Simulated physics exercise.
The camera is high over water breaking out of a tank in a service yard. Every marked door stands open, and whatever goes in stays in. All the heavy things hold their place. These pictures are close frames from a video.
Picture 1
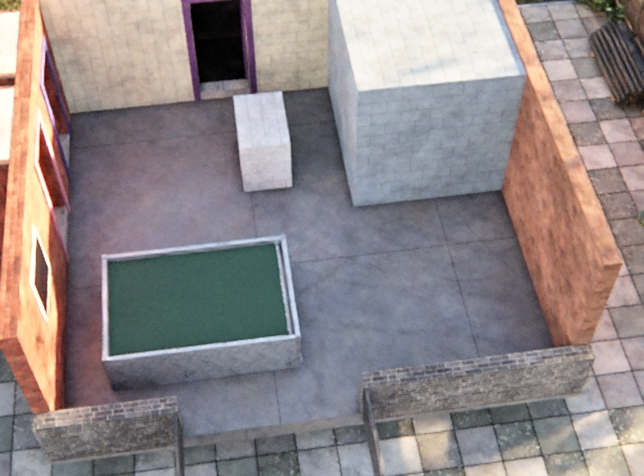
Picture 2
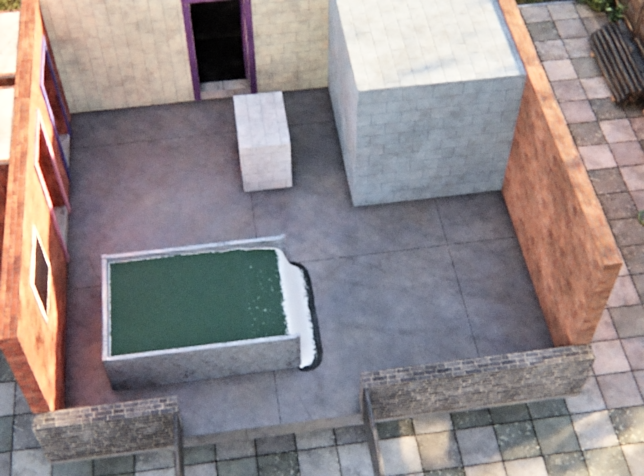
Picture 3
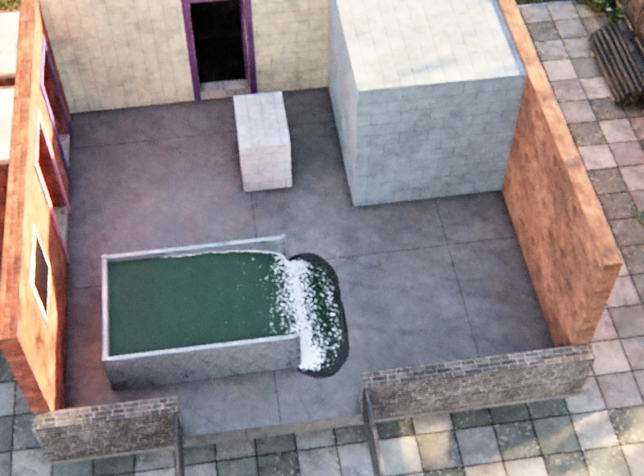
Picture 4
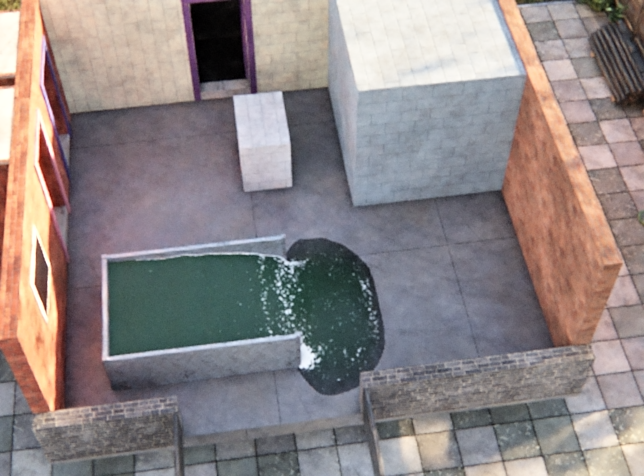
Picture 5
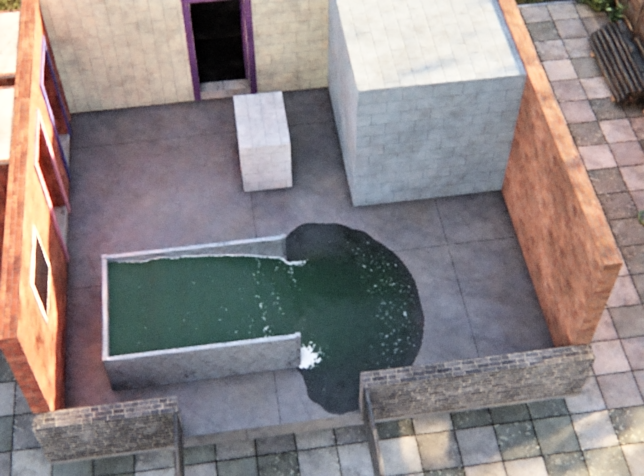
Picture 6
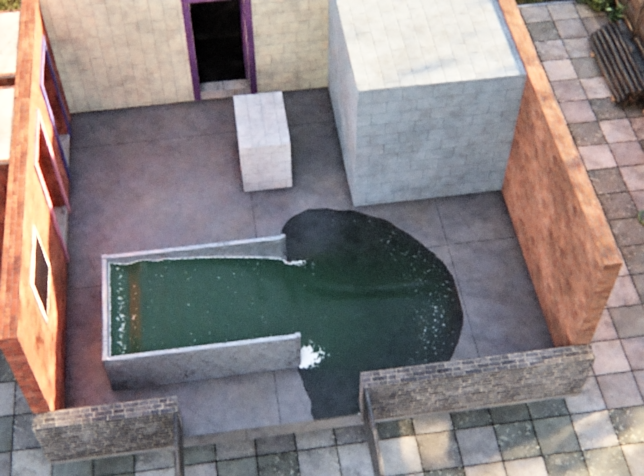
In the video, green water in a rectangular tank bursts out through its right side in a walled yard, foaming white at first, then spreading rightward across the grey floor in a widening, dark-edged fan as the tank's level drops.
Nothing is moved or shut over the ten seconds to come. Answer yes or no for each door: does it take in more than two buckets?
Purple door: No; blue door: No; pink door: No.
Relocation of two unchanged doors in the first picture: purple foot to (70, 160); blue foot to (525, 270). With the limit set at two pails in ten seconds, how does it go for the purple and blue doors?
I'd say the purple door keeps within limits and the blue door breaks the limit.
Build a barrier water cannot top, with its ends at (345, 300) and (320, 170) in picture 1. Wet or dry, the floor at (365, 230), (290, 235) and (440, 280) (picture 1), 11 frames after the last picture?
The first is still bare, the second inundated and the third inundated.
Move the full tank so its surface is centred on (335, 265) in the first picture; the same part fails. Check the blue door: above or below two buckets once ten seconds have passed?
The way I see it, blue misses the mark.
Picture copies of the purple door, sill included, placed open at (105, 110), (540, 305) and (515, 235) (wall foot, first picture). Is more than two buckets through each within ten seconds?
Lab note, doors in listed order: Under the limit, over the limit, over the limit.
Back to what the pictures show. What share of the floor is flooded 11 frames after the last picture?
It comes out near 40 percent.
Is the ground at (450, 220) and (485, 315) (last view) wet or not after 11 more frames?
Point one: Swamped. Point two: Swamped.
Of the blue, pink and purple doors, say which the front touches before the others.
Answer: The purple one.
A moment on, water covers 40 % of the floor; the purple door not reached, the blue door not reached, the pink door not reached.
Next, water covers 40 % of the floor; the purple door not reached, the blue door not reached, the pink door not reached.
Then, water covers 40 % of the floor; the purple door not reached, the blue door not reached, the pink door not reached.
Later, water covers 75 % of the floor; the purple door wet at the sill, nothing in, the blue door not reached, the pink door not reached.
In the end, water covers 95 % of the floor; the purple door wet at the sill, nothing in, the blue door wet at the sill, nothing in, the pink door wet at the sill, nothing in.
